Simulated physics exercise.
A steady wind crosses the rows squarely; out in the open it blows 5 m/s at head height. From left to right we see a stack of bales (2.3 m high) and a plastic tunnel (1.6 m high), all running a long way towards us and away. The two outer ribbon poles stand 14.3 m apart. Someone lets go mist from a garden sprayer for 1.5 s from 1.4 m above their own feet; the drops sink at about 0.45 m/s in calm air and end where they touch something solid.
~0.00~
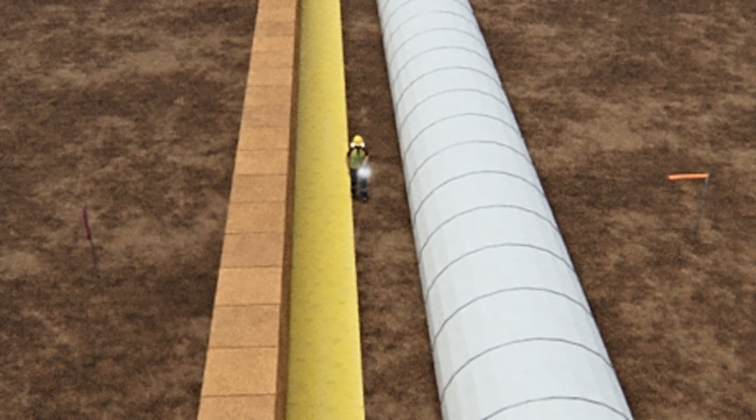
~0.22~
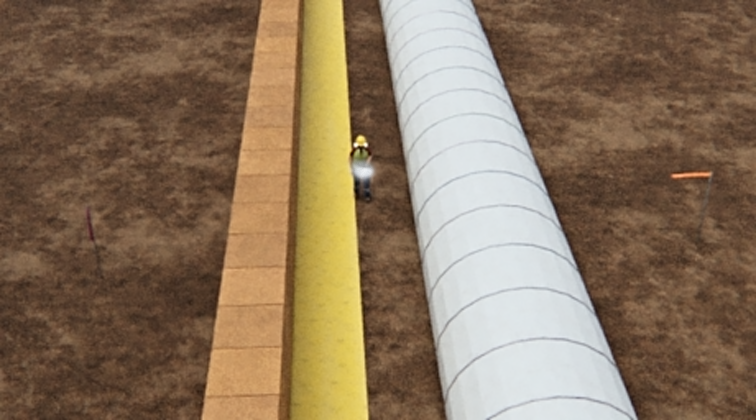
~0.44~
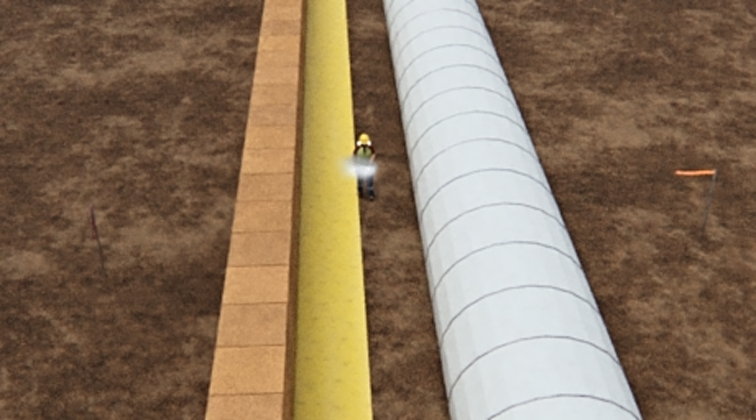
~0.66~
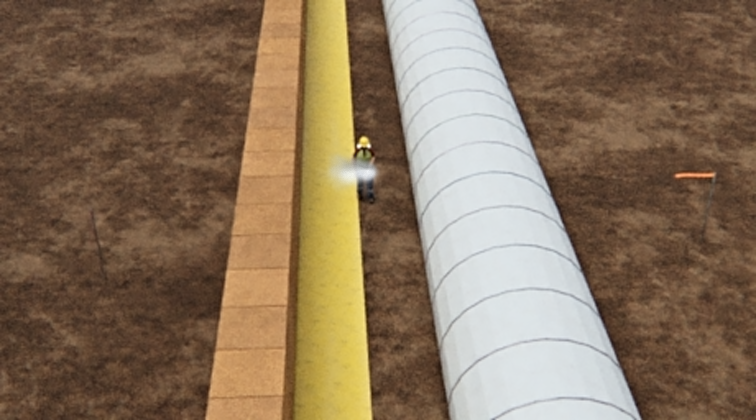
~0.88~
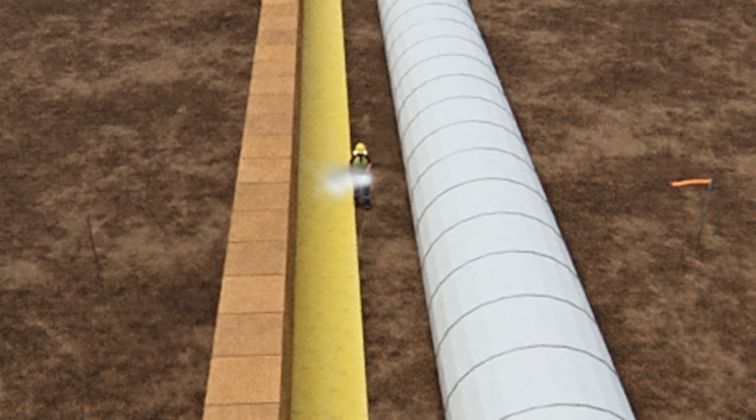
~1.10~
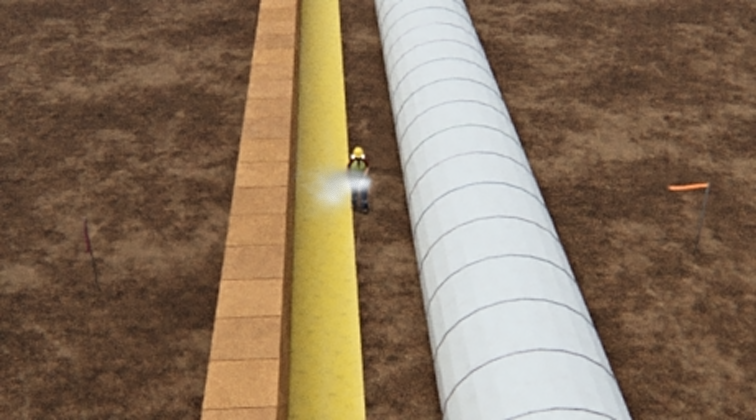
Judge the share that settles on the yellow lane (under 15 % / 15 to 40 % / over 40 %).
It catches from 15 to 40 %.
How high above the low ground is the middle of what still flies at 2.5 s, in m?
About 0.6 m.
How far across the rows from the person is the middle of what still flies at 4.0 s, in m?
Roughly 0.5 m.
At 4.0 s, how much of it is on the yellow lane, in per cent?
About 15 %.
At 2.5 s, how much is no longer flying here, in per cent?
Near 15 %.
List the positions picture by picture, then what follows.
In the first frame, the left ribbon ends at (90, 240), hanging almost straight, the spray in the air spans x = 360 to 370 around y = 170 and it comes from (363, 168).
In the second frame, the right ribbon ends at (673, 176), leaning 90 degrees to the left, the spray in the air spans x = 355 to 370 around y = 170 and the yellow one passes (326, 253).
In the third frame, the spray in the air spans x = 345 to 370 around y = 170 and the top of the plastic tunnel crosses (489, 158).
In the fourth frame, the right ribbon ends at (676, 176), leaning 90 degrees to the left, the spray in the air spans x = 335 to 370 around y = 170 and the yellow one passes (329, 201).
In the fifth frame, the spray in the air spans x = 320 to 365 around y = 180.
In the sixth frame, the right ribbon ends at (670, 188), leaning 90 degrees to the left, the spray in the air spans x = 315 to 365 around y = 185 and the top of the plastic tunnel crosses (483, 171).
After 2.5 s, 14 % is no longer flying here, and 6 % lies on the yellow lane; the middle of what still flies is 0.7 m above the low ground, near (352, 208).
After 4.0 s, 43 % is no longer flying here, and 14 % lies on the yellow lane; the middle of what still flies is 1.1 m above the low ground, near (384, 193).
After 8.0 s, 81 % is no longer flying here, and 20 % lies on the yellow lane; the middle of what still flies is 1.1 m above the low ground, near (362, 193).
After 20.0 s, 99 % is no longer flying here, and 24 % lies on the yellow lane.
After 45.0 s, 100 % is no longer flying here, and 24 % lies on the yellow lane.
